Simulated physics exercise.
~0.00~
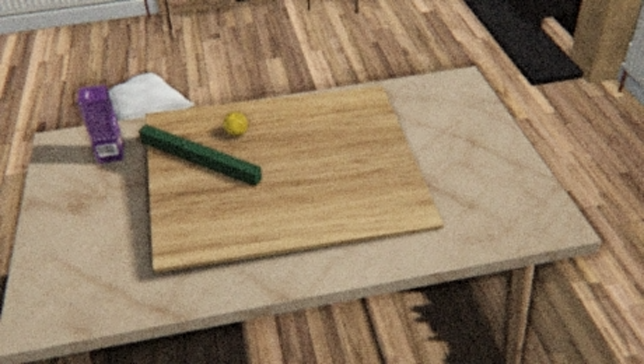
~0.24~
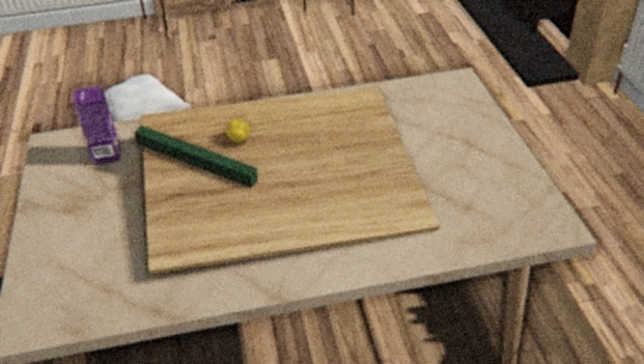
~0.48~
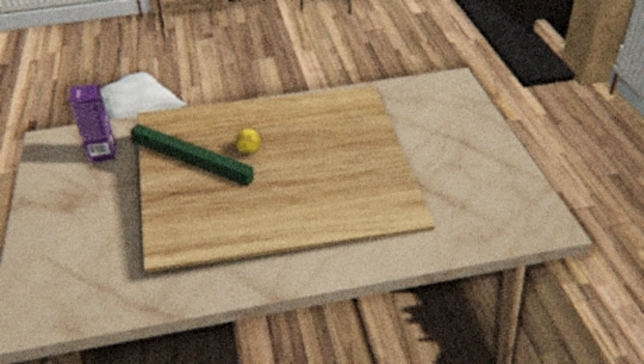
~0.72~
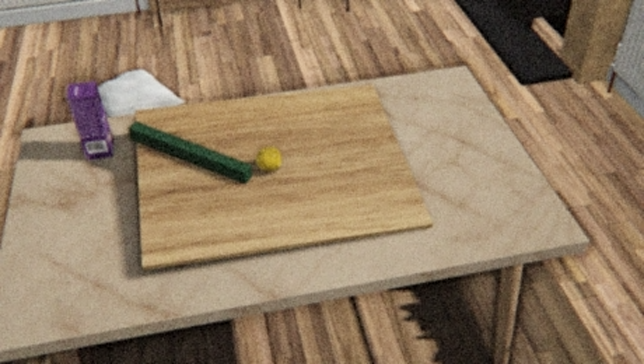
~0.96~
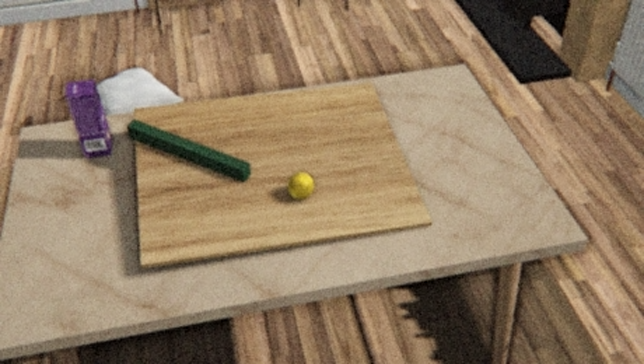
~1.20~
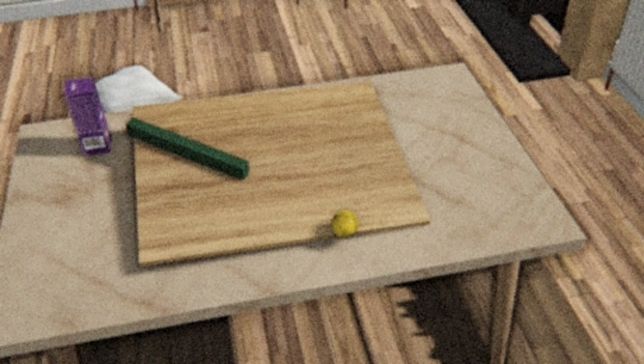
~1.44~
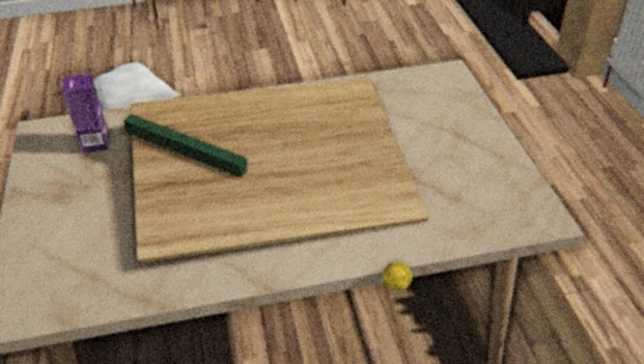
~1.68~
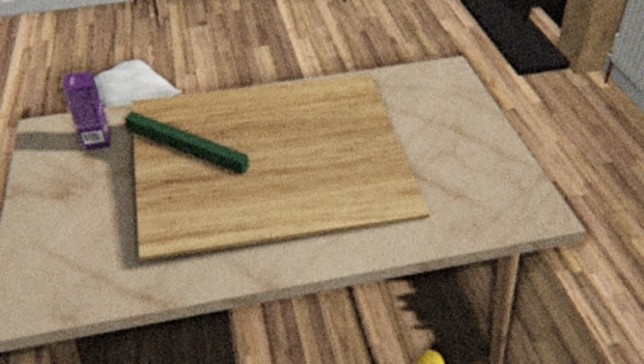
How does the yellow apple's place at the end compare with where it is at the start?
At the start the yellow apple is on the far part of the wooden board, just right of the green bar. At the end it is off the board and below the table's near edge, farther right and partly out of view at the bottom.
